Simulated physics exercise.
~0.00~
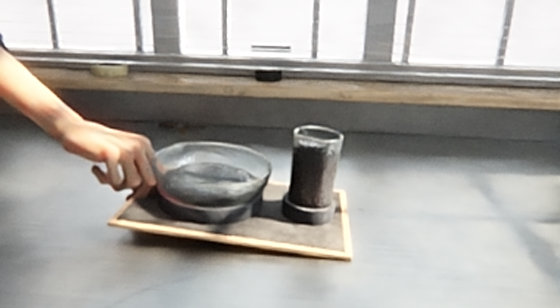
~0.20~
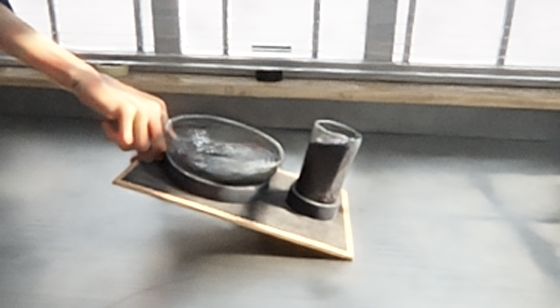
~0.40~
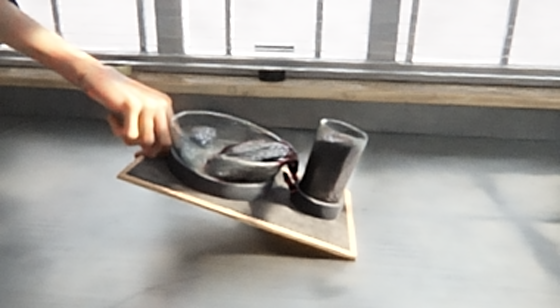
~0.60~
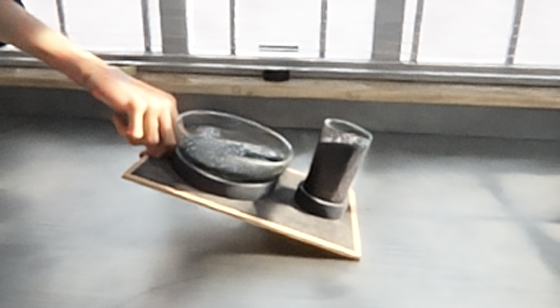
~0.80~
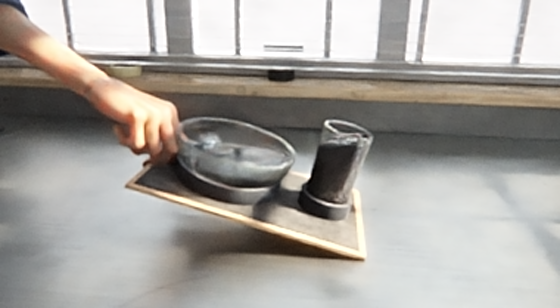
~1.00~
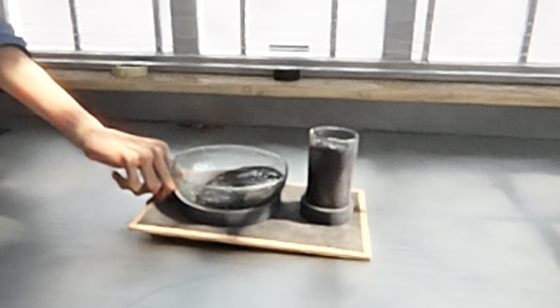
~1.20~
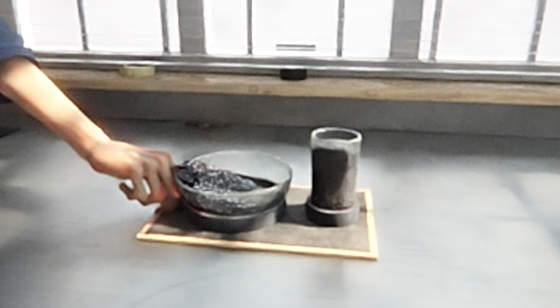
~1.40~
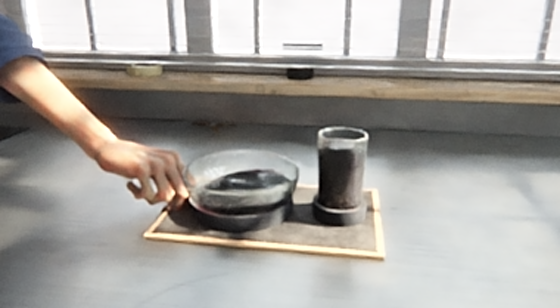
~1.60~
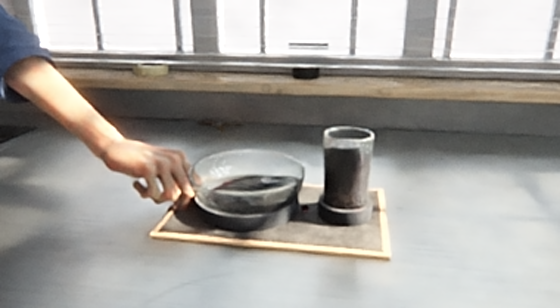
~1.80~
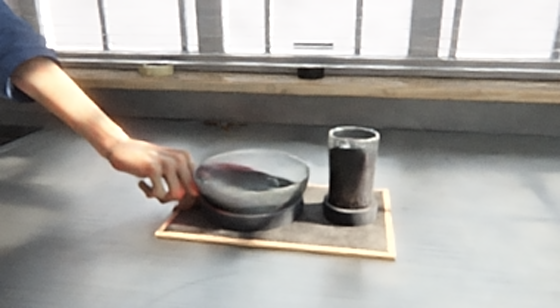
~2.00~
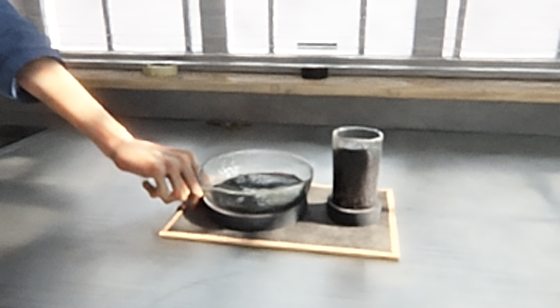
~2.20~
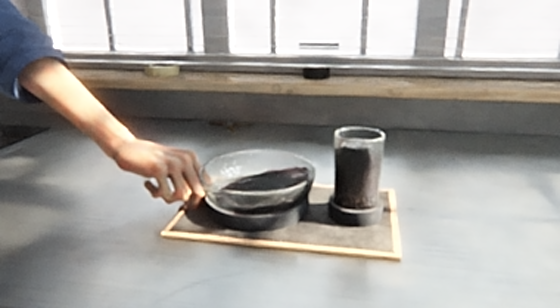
At first, a hand grips the left end of a flat, wood-edged tray holding a round bowl and a tall glass of dark liquid on a grey counter. The hand lifts that end, tipping the tray down to the right, and the liquid surges across the bowl, some slipping over its right rim. The hand holds the slope briefly, then lowers the tray to the counter. The bowl's liquid keeps rocking as the view drifts slightly left. Finally, the tray lies flat, both vessels stand in their holders, and the hand remains at the left end.
